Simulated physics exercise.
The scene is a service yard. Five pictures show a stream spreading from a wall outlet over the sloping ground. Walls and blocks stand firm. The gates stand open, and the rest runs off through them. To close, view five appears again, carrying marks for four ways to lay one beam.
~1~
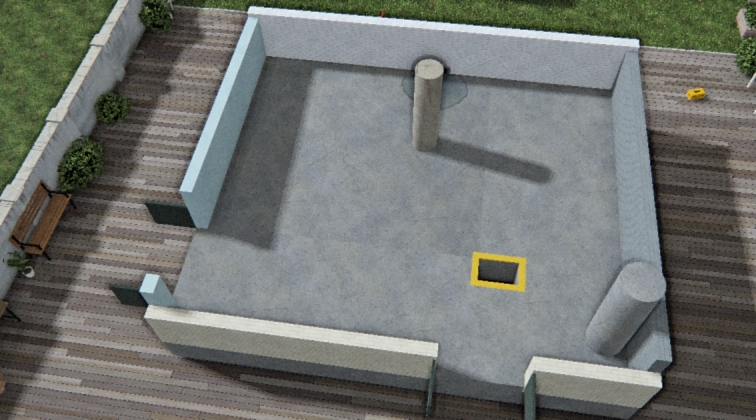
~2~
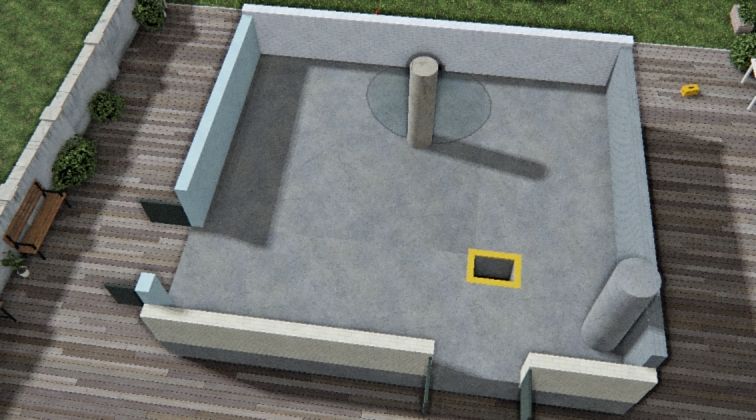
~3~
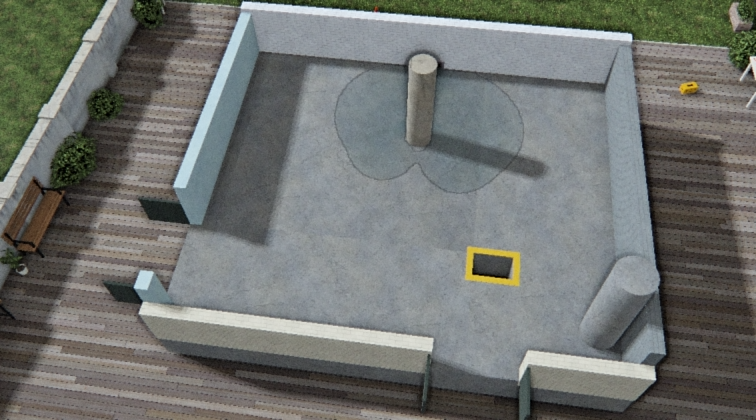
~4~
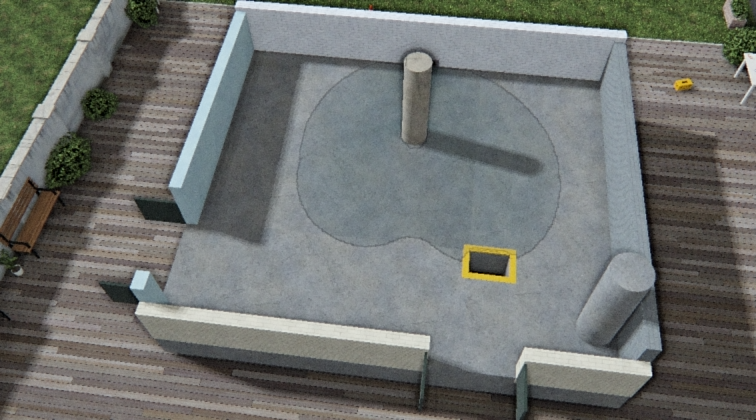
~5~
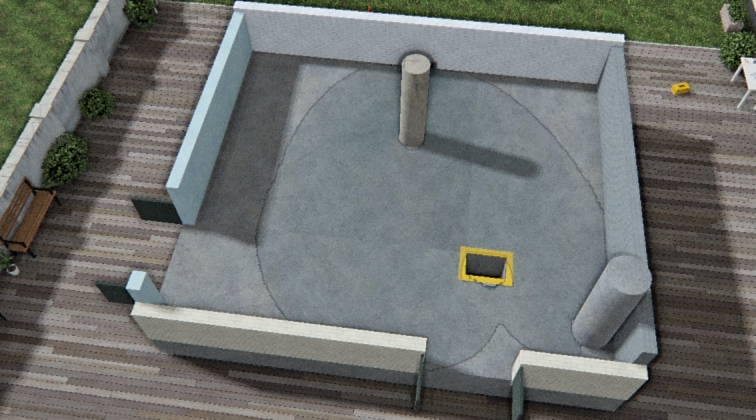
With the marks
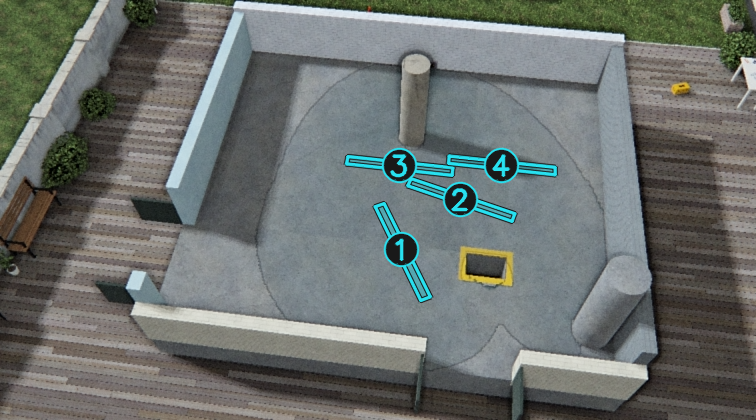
We see a walled grey yard from above as a thin sheet of water appears around the column near the back wall, spreads forward in widening lobes, and reaches the yellow-framed gully and the front wall.
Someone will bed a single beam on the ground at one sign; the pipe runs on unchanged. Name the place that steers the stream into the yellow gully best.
1 is best.
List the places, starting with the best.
Best to worst: 1, 3, 4, 2.
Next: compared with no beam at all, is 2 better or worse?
Place 2 is worse.
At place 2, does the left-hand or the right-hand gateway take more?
The right gate.
In cyan, 1 from (379, 205) to (425, 298); 2 from (409, 182) to (513, 217); 3 from (347, 160) to (452, 171); 4 from (448, 159) to (555, 171).
For place 1, about 19 % of the stream goes into the yellow gully, about 79 % out by the gates.
For place 2, about 4 % of the stream goes into the yellow gully, about 95 % out by the gates.
For place 3, about 14 % of the stream goes into the yellow gully, about 85 % out by the gates.
For place 4, about 8 % of the stream goes into the yellow gully, about 90 % out by the gates.
